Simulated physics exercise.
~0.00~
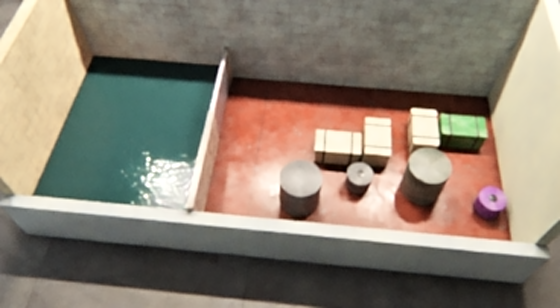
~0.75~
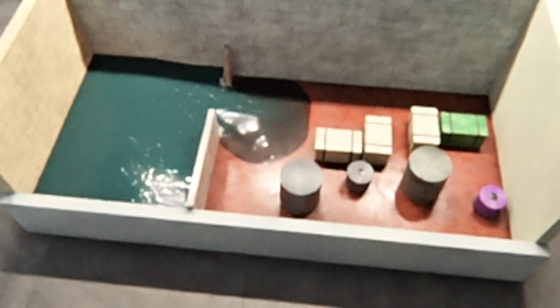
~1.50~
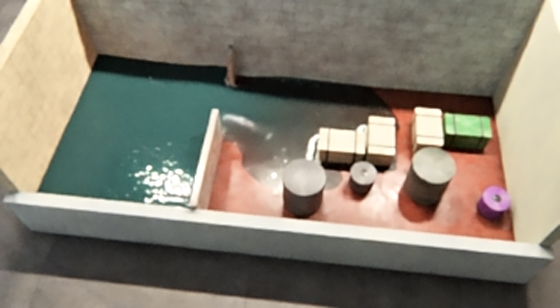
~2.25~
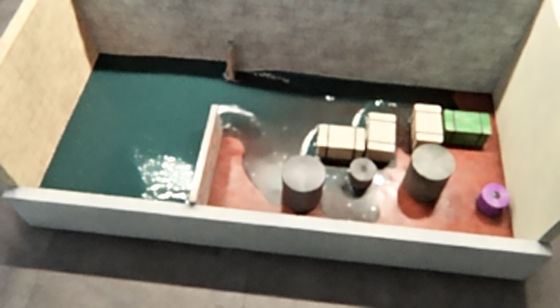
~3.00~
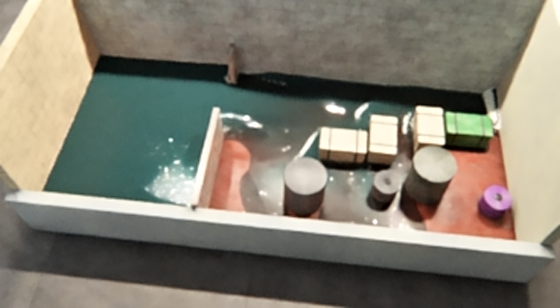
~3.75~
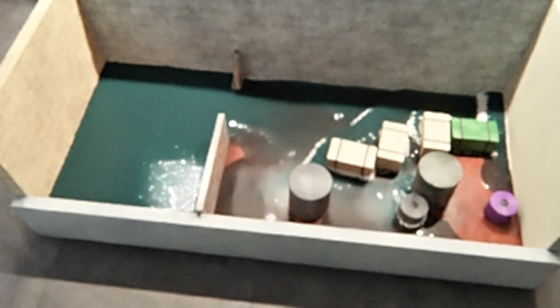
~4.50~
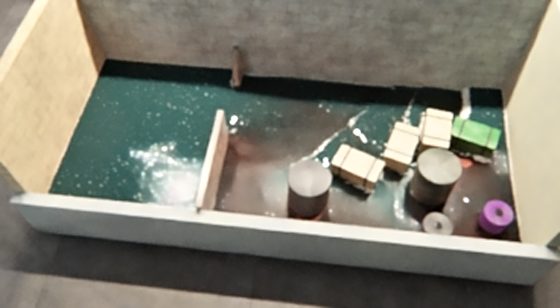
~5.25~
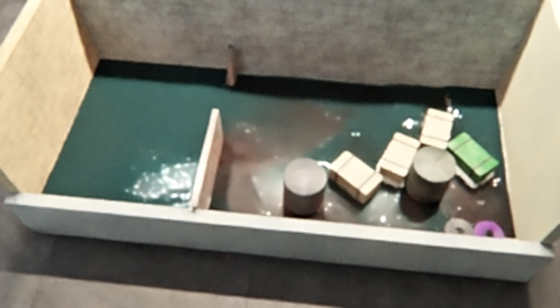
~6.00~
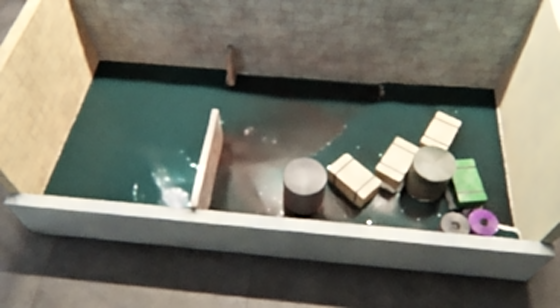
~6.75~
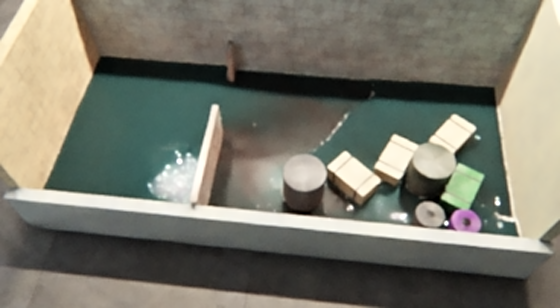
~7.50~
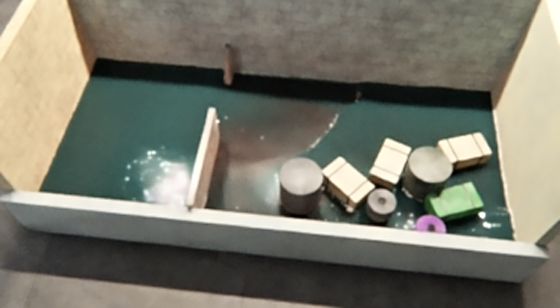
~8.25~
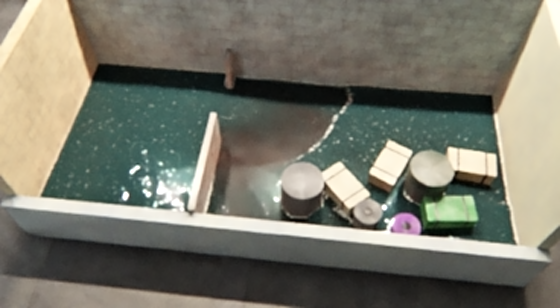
A shallow walled basement, seen from above, is split by a partition, with dark green water on the left and a dry reddish floor on the right. Two large grey cylinders stand among cream trunks, a green trunk, a small grey tub and a purple tub. The partition's middle gives way, and water pours through the gap, spreading rightward across the floor. The small grey tub slides right, and the trunks begin shifting. The purple tub and green trunk drift toward the near side. Finally, both tubs have swung back left, and the trunks sit scattered around the cylinders in the flooded room.
